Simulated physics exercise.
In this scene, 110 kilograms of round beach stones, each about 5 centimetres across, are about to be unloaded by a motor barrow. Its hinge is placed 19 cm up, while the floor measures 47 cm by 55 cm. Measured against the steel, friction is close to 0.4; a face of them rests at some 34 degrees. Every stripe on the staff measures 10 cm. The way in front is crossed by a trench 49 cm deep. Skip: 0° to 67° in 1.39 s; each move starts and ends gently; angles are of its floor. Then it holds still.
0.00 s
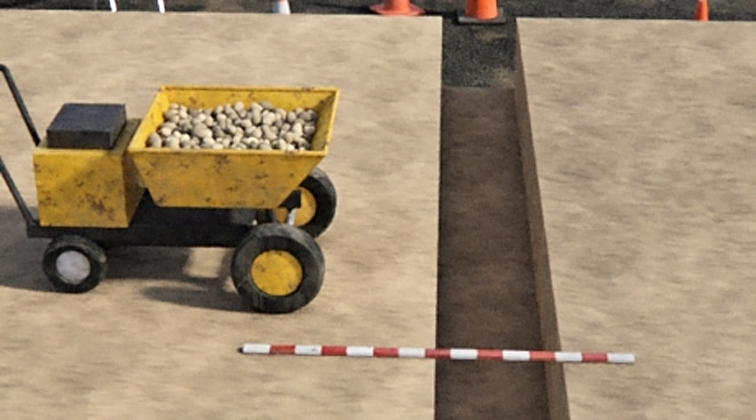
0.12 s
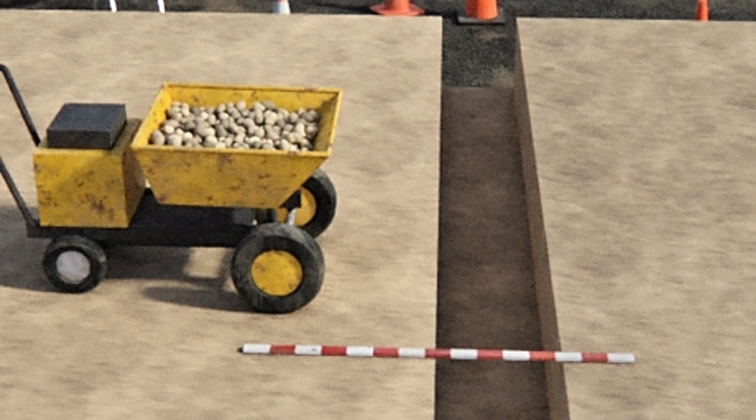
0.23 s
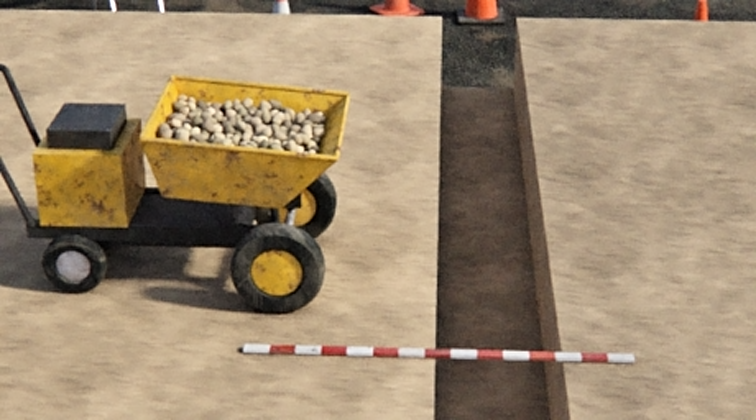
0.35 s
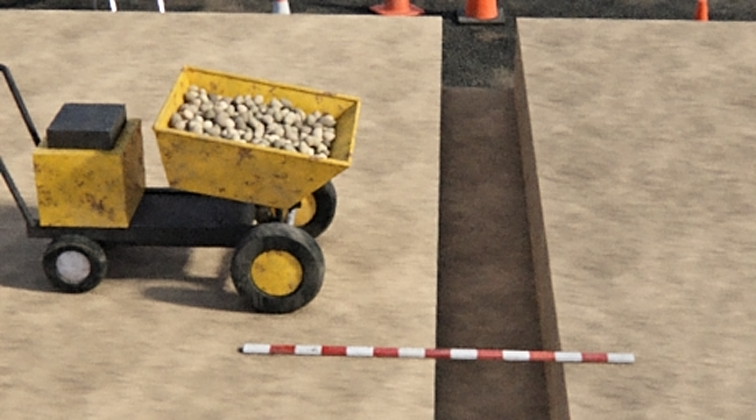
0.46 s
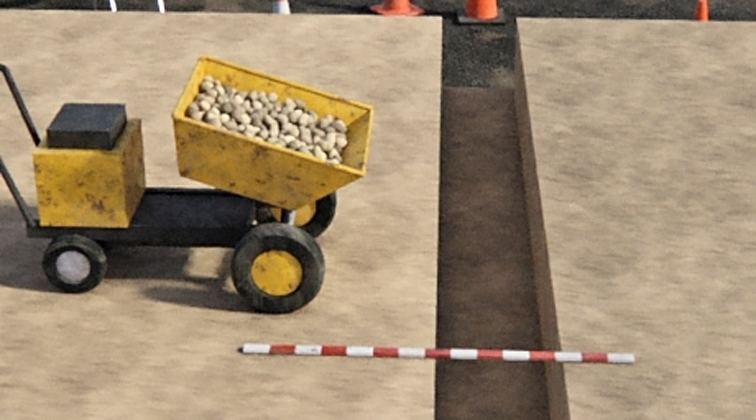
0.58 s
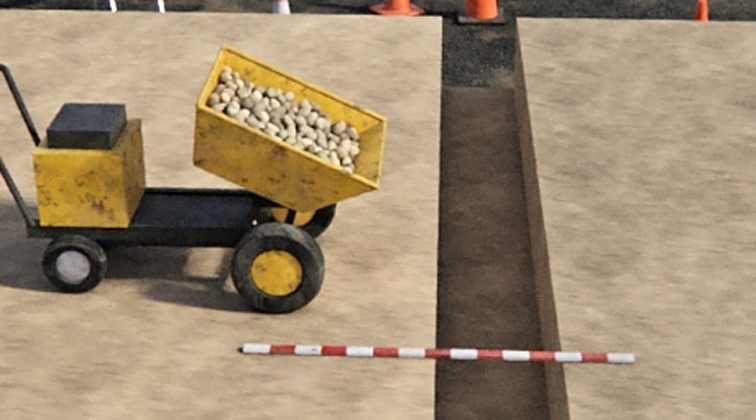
A yellow motor barrow with black wheels stands at the left on flat, sandy ground, seen from above and to the side in daylight. Its skip holds a heap of pale, rounded stones, with a dark trench to the right, a red-and-white staff in front and orange cones behind. The skip tilts steadily, its rear rising and its front swinging rightward, while the barrow and camera stay still.
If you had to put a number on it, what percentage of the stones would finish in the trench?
I'd put it at about 100 percent.
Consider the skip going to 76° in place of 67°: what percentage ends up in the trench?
Roughly 100% would end there.
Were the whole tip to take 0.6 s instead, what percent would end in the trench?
About 100%.
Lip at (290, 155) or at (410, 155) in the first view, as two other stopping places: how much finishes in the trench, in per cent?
Near 75 and near 75 percent.
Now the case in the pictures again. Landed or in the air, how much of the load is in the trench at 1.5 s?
Roughly 45 percent of the load.
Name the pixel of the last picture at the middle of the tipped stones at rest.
The stones end up centred near (495, 365).
After 1.0 s the floor is at 56°; 100 % in the skip; the foremost stones are at (417, 220).
After 1.5 s the floor is at 67°; 52 % in the skip, 3 % short of the trench, 45 % in the trench; the foremost stones are at (533, 379).
After 1.8 s the floor is at 67°; 21 % in the skip, 3 % short of the trench, 77 % in the trench; the foremost stones are at (541, 361).
After 3.8 s the floor is at 67°; 0 % in the skip, 100 % in the trench; the foremost stones are at (541, 360).
